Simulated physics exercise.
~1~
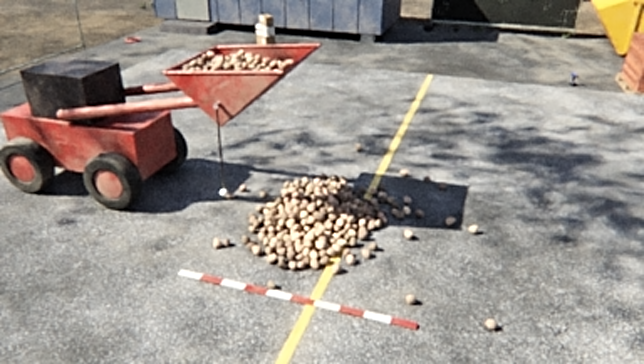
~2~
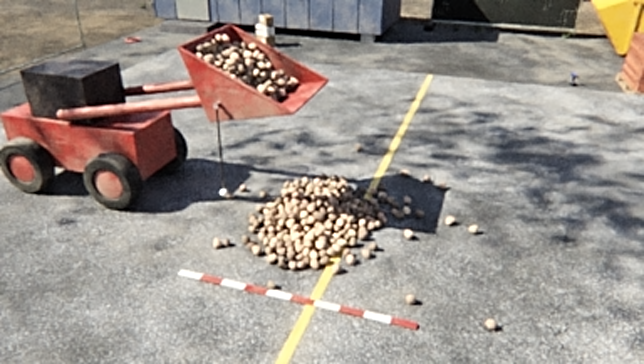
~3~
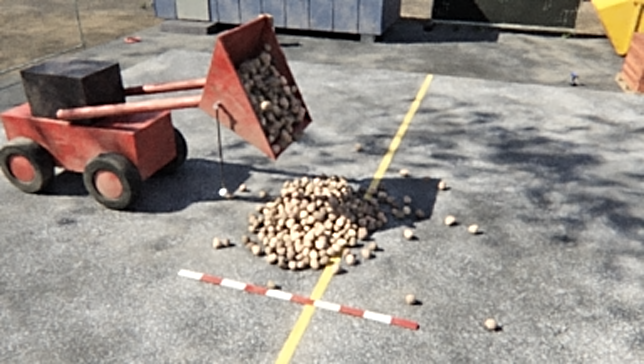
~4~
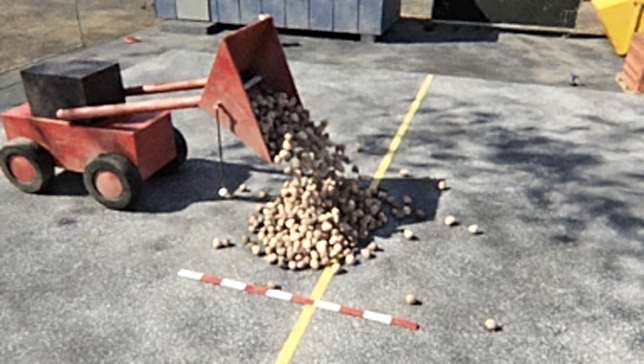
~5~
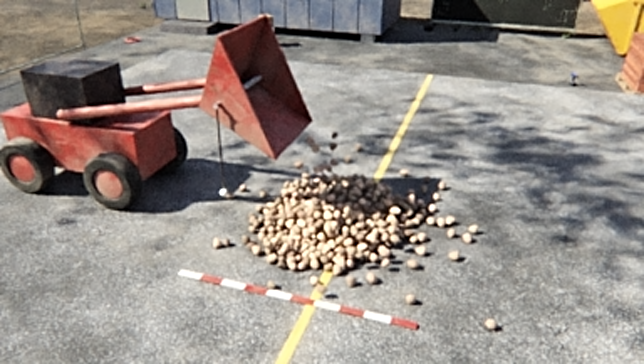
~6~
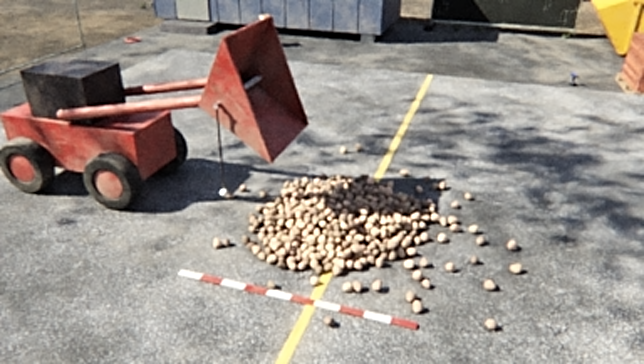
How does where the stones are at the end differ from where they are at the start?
At the start the stones are split between the raised red bucket and a heap on the ground below it. At the end they are all on the ground, lying farther to the right overall, in a wider pile with many more of them past the yellow line.
